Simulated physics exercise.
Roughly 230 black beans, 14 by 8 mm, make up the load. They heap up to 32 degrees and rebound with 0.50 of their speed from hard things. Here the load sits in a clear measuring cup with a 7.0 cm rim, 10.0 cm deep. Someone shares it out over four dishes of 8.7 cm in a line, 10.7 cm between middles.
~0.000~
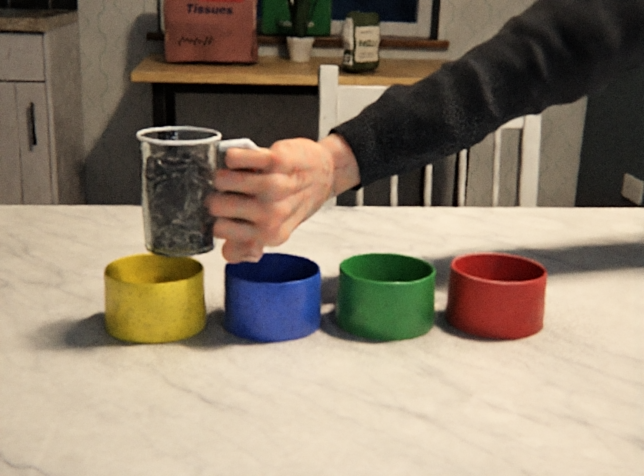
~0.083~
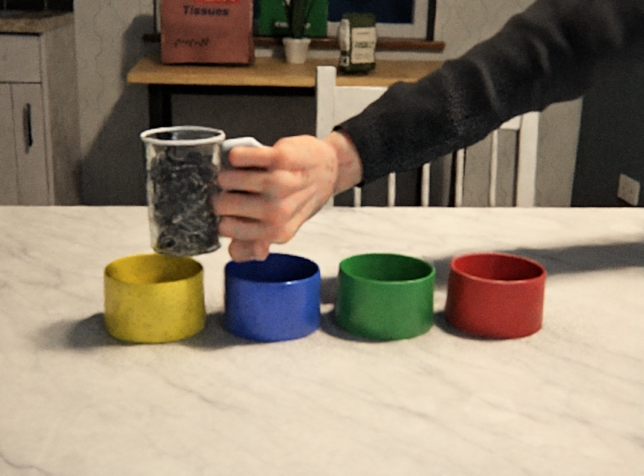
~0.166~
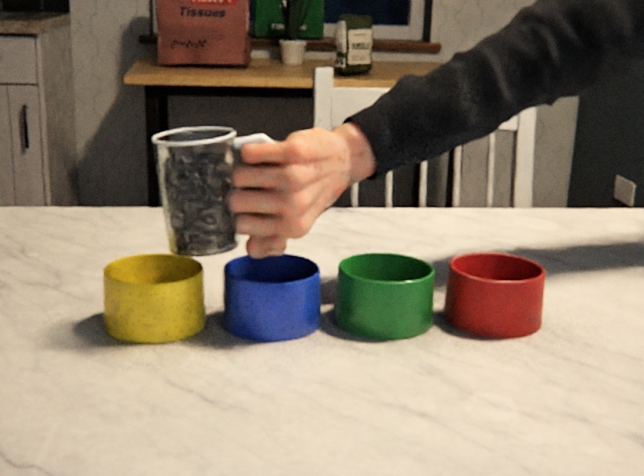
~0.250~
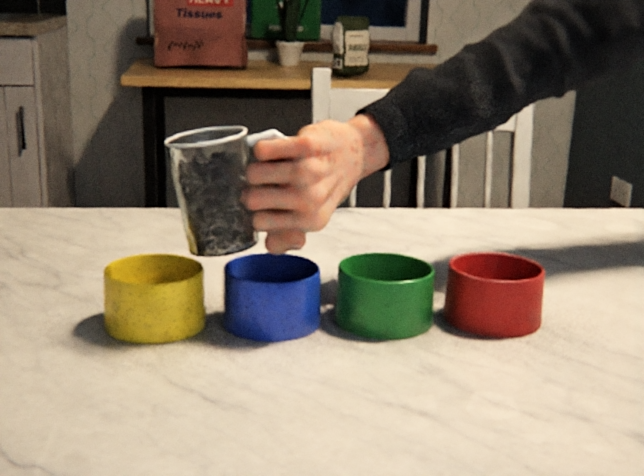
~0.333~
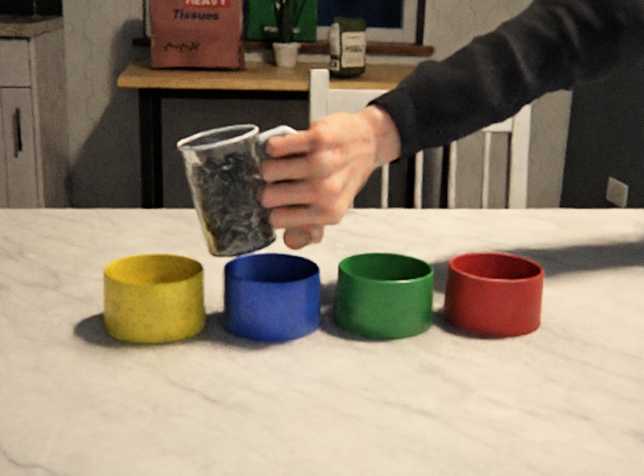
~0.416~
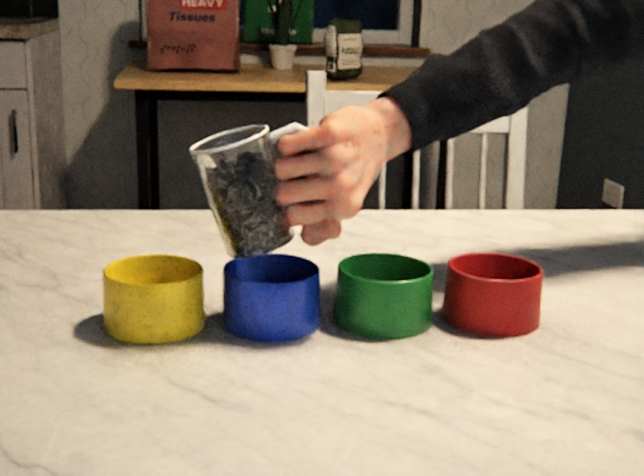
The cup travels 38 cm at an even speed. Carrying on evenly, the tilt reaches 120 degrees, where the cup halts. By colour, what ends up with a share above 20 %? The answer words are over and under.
Red: Over. Blue: Under. Green: Under. Yellow: Under. Counter: Under.
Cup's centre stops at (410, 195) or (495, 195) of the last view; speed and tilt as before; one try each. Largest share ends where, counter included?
The biggest share goes to green first, then to counter.
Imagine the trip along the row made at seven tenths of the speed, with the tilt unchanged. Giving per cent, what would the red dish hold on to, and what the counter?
The shares would then be red 20 and counter 30.
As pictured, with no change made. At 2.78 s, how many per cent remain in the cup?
15 per cent.
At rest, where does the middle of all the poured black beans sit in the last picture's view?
Est. centre at rest: (499, 293) px.
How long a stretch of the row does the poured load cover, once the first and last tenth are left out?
5 cm.
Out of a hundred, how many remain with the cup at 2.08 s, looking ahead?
Roughly 95 %.
After 1.41 s, tilt 64 degrees; cup holds 100 %.
Then, at 2.08 s, tilt 96 degrees; cup holds 95 %, red 5 %.
After 2.78 s, tilt 120 degrees; cup holds 15 %, red 85 %.
At rest (3.4 s), red 95 %, blue 0 %, green 0 %, yellow 0 %, counter 5 %.
